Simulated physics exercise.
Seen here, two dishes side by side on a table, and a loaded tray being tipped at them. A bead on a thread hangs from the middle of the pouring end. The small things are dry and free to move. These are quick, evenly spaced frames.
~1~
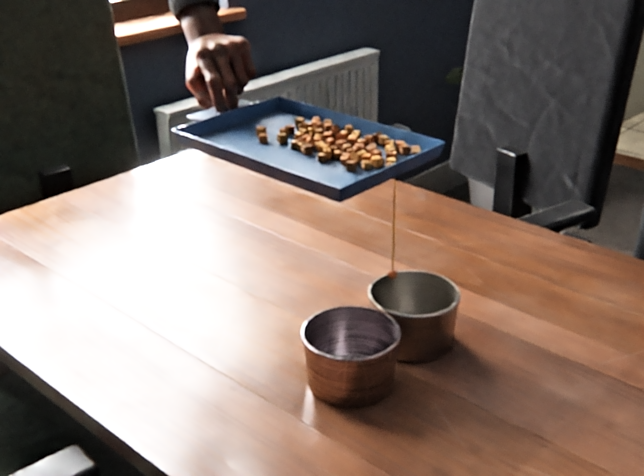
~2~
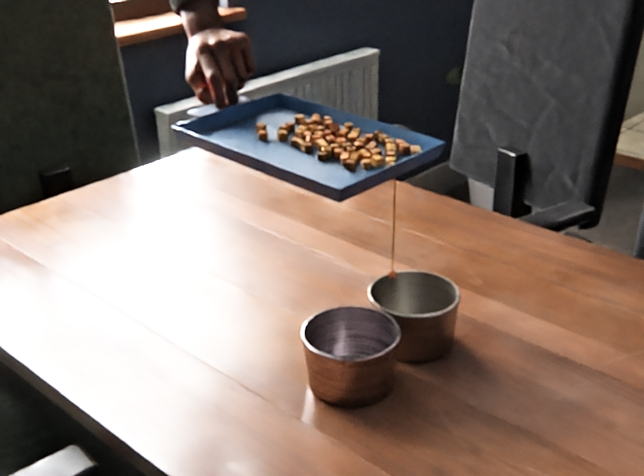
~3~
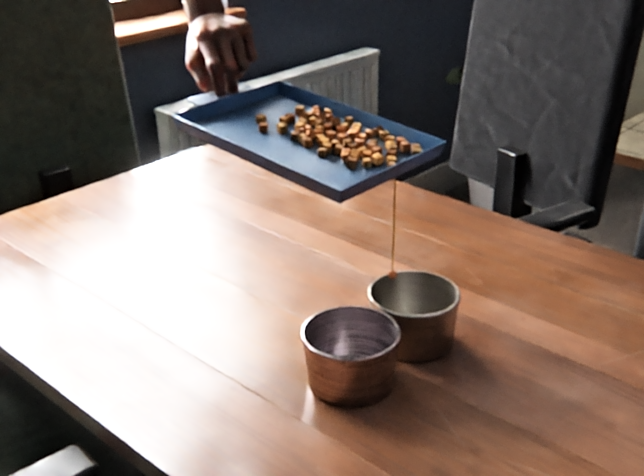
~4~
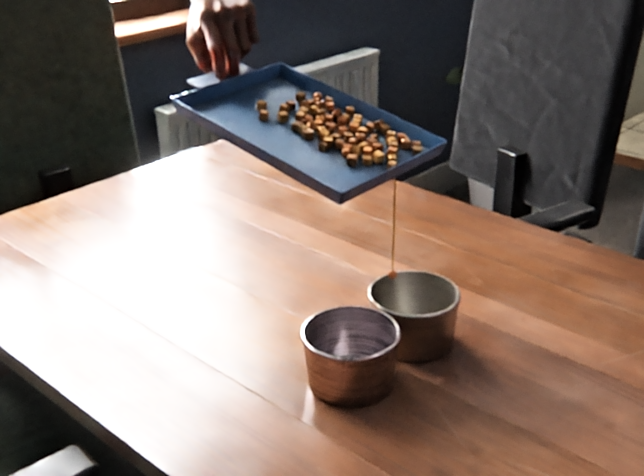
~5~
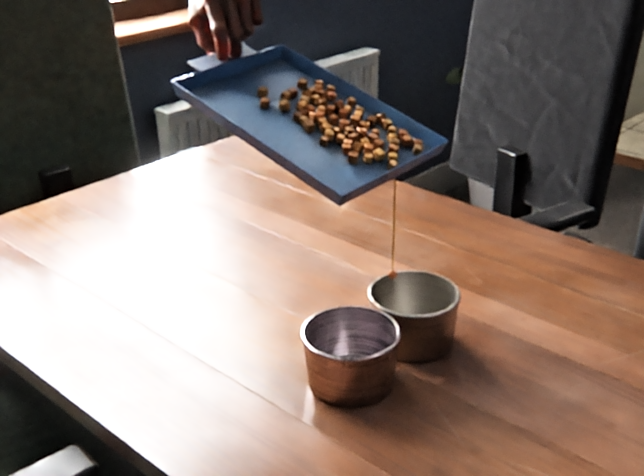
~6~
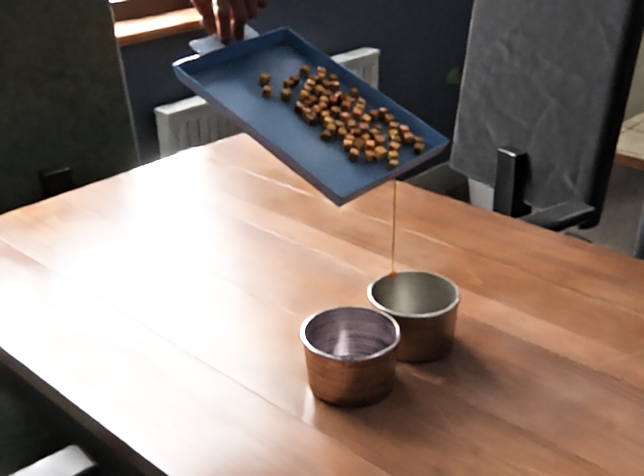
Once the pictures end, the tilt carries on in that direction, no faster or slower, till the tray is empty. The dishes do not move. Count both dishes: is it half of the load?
Caught overall: More than half.
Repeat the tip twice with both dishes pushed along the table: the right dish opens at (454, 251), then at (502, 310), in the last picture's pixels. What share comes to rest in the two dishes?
Roughly 0 per cent, and 20 per cent.
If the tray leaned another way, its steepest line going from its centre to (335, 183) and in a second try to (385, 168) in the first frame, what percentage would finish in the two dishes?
In turn 90 and 30 in a hundred.
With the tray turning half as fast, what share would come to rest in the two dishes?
About 60 per cent.
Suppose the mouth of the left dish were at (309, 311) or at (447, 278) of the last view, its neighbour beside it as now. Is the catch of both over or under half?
At the first place below a half, at the second the smaller part.
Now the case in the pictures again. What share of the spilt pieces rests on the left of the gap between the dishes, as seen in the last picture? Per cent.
Near 0 %.
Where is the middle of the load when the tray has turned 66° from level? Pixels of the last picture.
Around (385, 155).
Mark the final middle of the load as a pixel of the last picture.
At about (385, 369).
Soon after the last picture, tray tipped steeply; all on the tray.
A little later, tray tipped past a quarter turn; about two thirds on the tray; a small part in the left dish; about a quarter in the air.
Later still, tray tipped past a quarter turn; about half in the left dish; about a quarter in the right dish; about a third outside both.
At rest, tray tipped past a quarter turn; about half in the left dish; about a quarter in the right dish; about a third outside both.
